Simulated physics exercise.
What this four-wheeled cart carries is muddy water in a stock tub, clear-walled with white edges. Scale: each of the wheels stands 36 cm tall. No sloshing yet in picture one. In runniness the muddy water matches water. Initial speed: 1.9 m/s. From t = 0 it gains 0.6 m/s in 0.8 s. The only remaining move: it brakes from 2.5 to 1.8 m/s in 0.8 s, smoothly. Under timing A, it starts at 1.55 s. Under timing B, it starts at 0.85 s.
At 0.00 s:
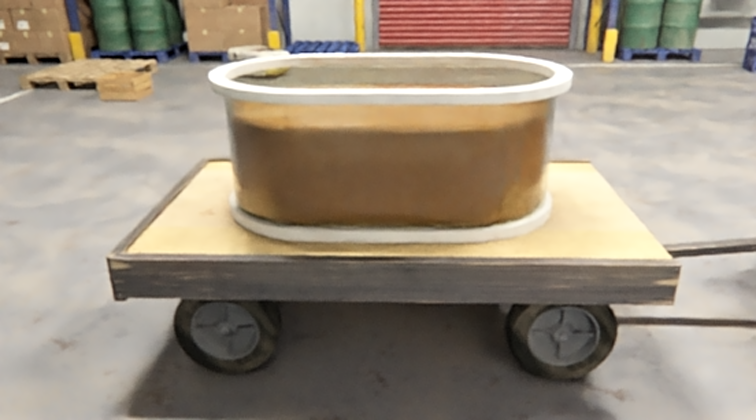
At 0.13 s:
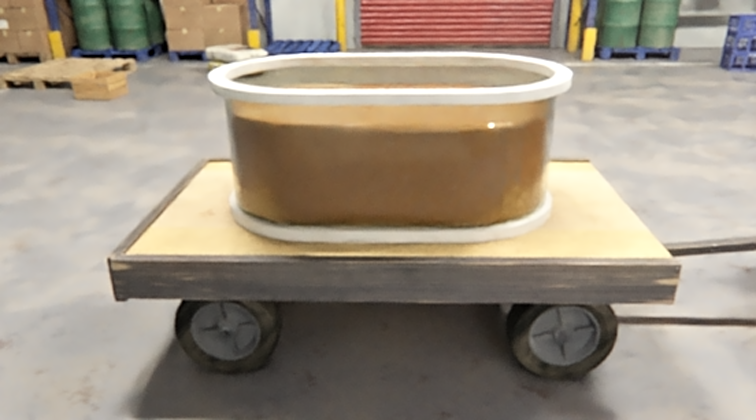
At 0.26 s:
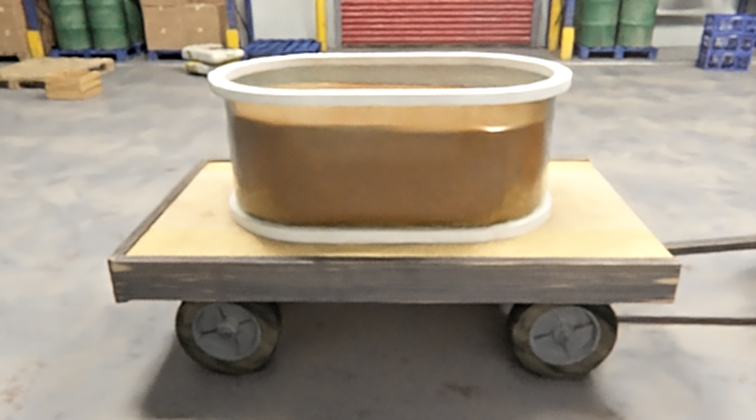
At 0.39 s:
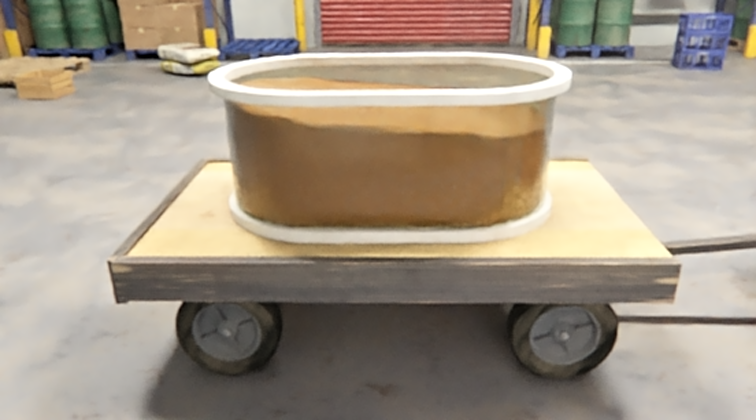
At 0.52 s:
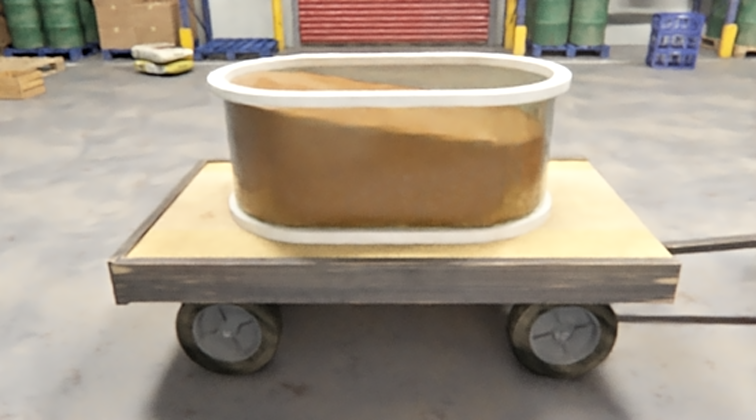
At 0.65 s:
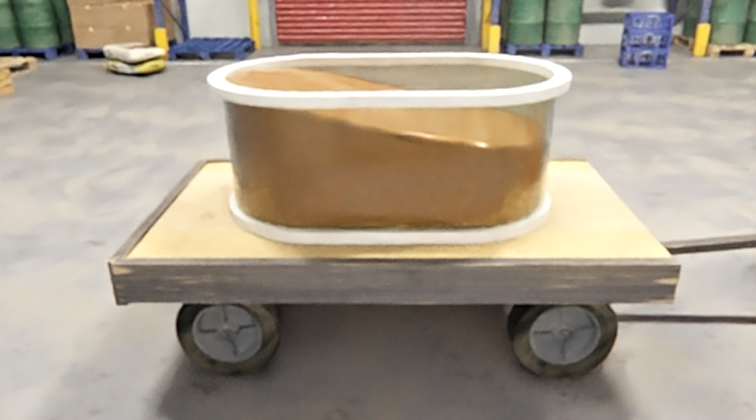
Muddy brown water sits level in a clear, white-rimmed tub on a four-wheeled cart as the warehouse background begins sliding left behind it. The water then tilts, dropping at the right end and climbing at the left, and its slope gradually steepens while the background keeps shifting left.
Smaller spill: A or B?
A.
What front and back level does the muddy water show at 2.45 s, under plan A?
Front: 46 cm; back: 26 cm.
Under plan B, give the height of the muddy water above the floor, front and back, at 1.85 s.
The front reads 34 cm and the back 36 cm.
For plan A, By 2.45 s it stands 25 cm high behind and 45 cm in front; all of it is still inside.
For plan A, By 5.34 s all of it is still inside.
For plan B, By 1.85 s it stands 37 cm high behind and 33 cm in front; 2 per cent has gone over the front.
For plan B, By 4.64 s 5 per cent has gone mostly over the front, some over the back, 12 of 234 litres.
